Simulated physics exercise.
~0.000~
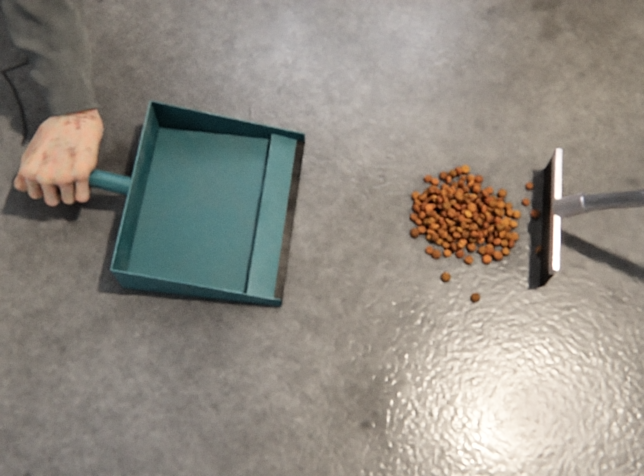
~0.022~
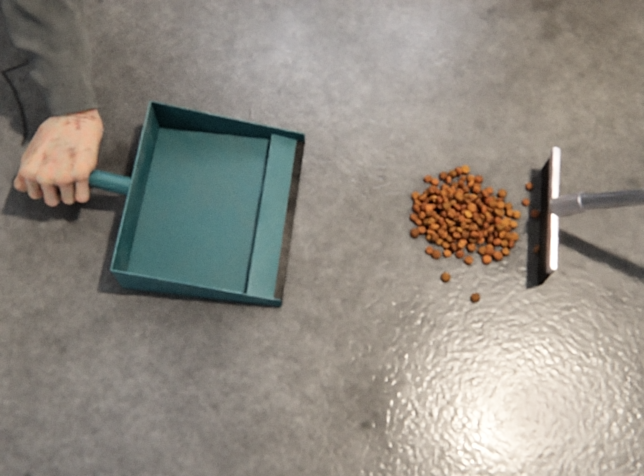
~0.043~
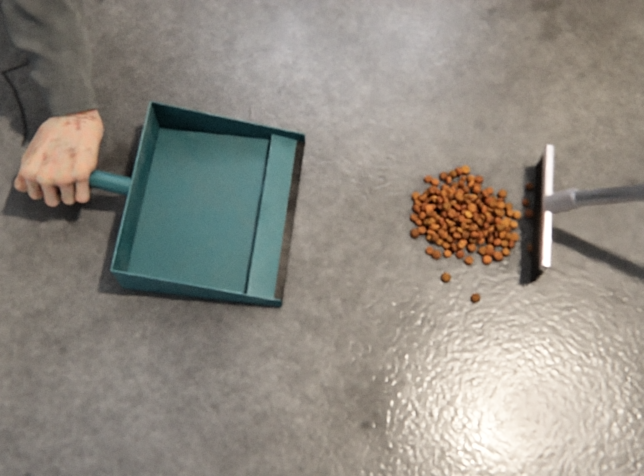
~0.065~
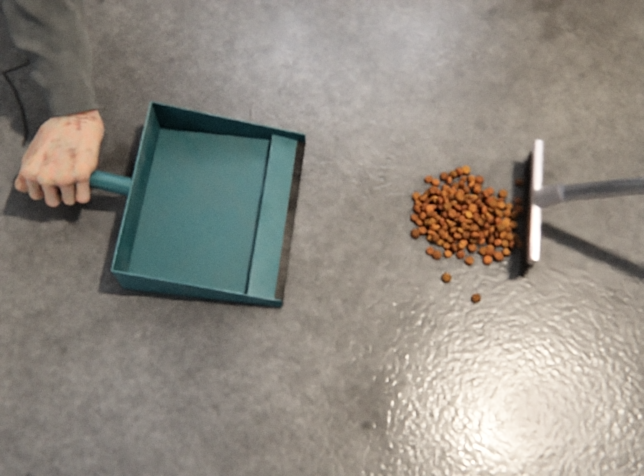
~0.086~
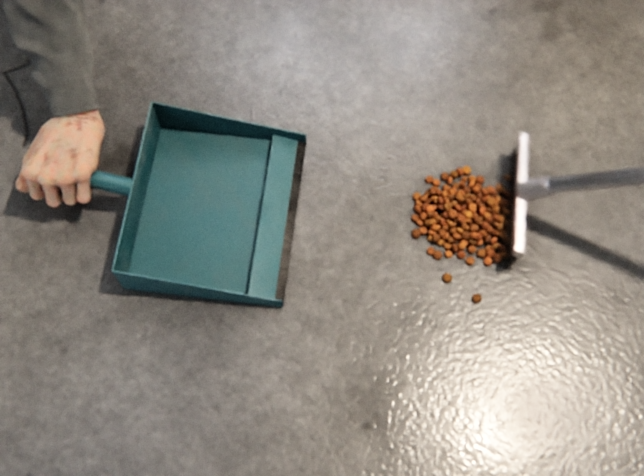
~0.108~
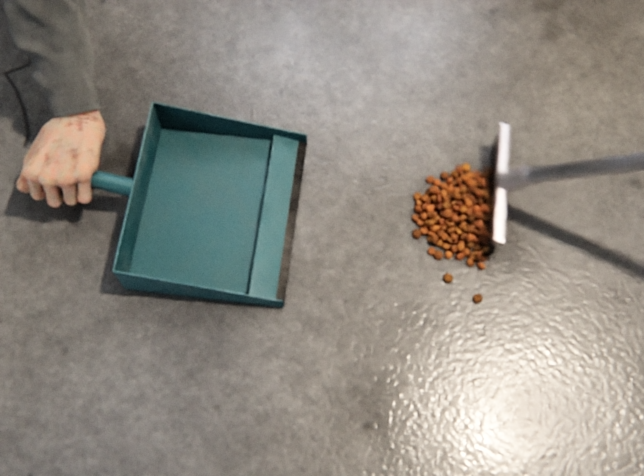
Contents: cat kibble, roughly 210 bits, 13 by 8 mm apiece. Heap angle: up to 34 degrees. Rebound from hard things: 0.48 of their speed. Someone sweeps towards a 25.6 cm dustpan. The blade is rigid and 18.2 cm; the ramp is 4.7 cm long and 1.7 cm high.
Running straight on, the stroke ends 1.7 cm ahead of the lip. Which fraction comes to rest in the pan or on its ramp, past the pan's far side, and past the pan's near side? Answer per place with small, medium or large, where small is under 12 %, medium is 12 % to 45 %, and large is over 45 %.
Pan medium, far side medium, near side small.
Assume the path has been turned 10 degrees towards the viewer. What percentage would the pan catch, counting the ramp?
That would give about 50 percent.
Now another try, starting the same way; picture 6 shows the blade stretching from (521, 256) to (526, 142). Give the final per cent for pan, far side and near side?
Pan 20, far 30, near 0.
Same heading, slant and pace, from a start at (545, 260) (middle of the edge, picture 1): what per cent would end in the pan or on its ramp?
About 45 per cent.
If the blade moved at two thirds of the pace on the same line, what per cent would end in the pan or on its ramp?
Then some 20 in a hundred.
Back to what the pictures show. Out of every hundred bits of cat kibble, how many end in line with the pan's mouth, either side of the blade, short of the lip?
About 35 per cent.
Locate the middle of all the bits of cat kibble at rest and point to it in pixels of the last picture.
Somewhere around (278, 165) in the final frame.
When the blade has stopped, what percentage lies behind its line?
My guess is close to 25 per cent.
After 0.22 s, middle of the blade 13 cm from the lip; 0 % over the lip, far side 15 %, near side 0 %.
Then, at 0.29 s, middle of the blade 4 cm from the lip; 5 % over the lip, far side 30 %, near side 0 %.
Then, at 0.50 s, middle of the blade 2 cm from the lip; 30 % over the lip, far side 35 %, near side 0 %.
At rest (1.4 s), pan 30 %, far side 35 %, near side 0 %, in front of the lip or behind the blade 35 %.
